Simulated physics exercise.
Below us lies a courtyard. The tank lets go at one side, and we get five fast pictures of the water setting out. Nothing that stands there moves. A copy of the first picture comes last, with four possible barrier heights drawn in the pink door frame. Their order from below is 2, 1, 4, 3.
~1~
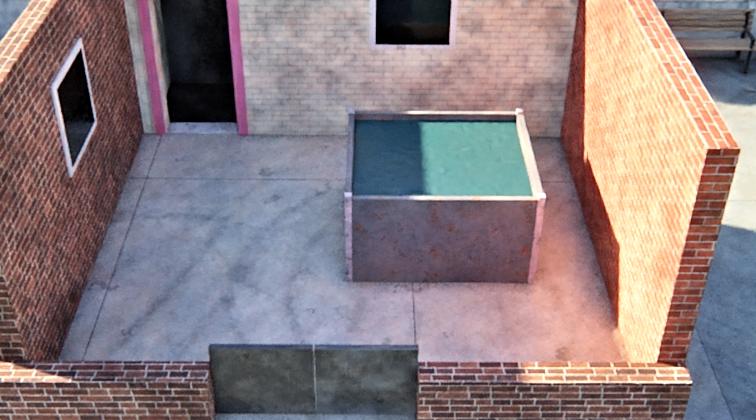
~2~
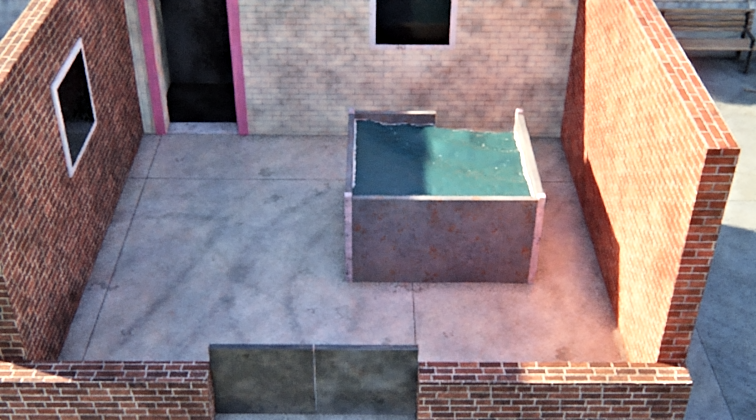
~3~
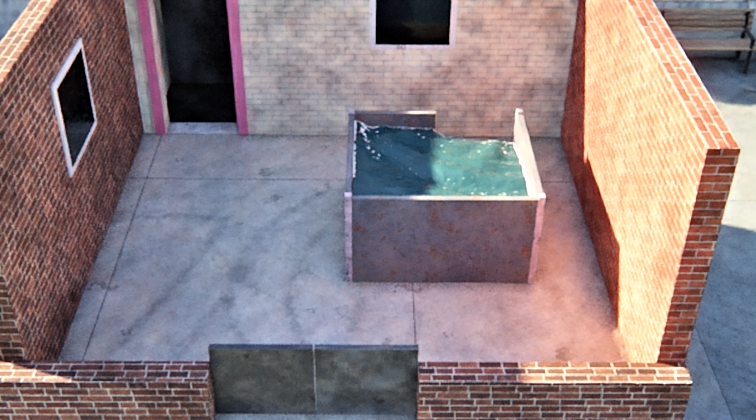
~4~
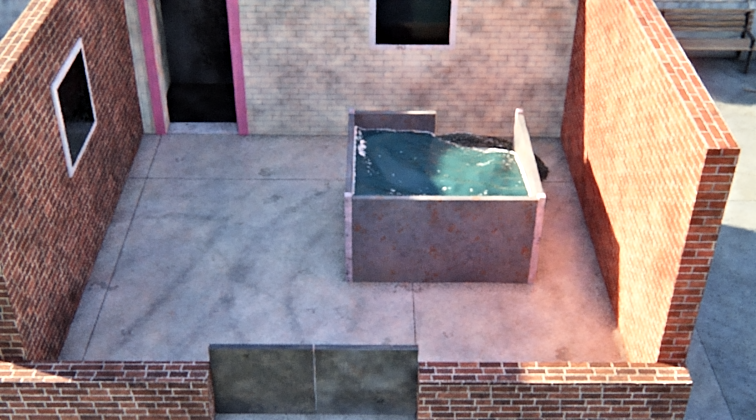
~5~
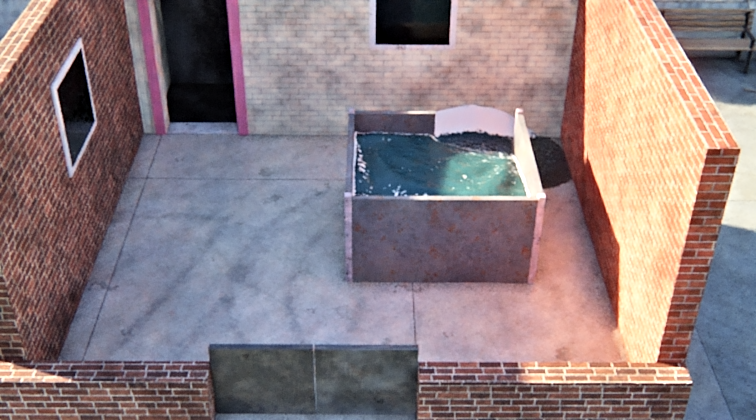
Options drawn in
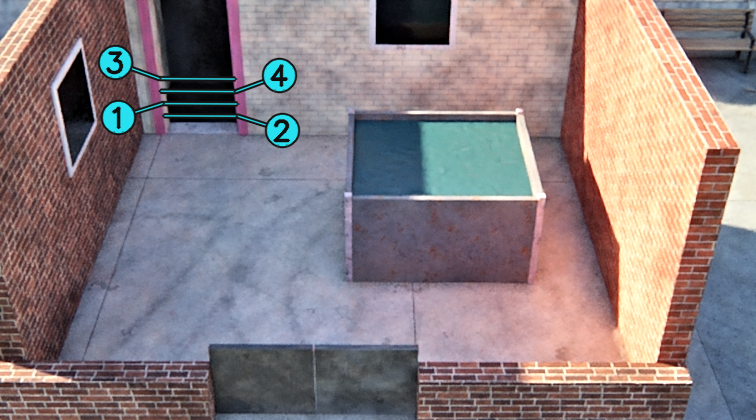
At first, a tank full of still green water stands in a brick-walled courtyard with a pink-framed doorway and a shut gate. Then part of the tank's back side opens, and the water ripples, foams and sinks lower. A dark wet patch emerges behind the tank and spreads right toward the brick wall.
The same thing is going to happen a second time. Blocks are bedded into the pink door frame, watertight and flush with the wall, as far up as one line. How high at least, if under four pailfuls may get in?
Line 2 just does it.
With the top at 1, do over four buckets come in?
No, that is safe.
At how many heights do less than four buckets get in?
All of the four.
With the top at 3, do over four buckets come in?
No.
In cyan, 1 at (199, 103); 2 at (201, 116); 3 at (196, 78); 4 at (198, 91); from the bottom up 2, 1, 4, 3.
If 1 is chosen, nothing gets over.
If 2 is chosen, nothing gets over.
If 3 is chosen, nothing gets over.
If 4 is chosen, nothing gets over.
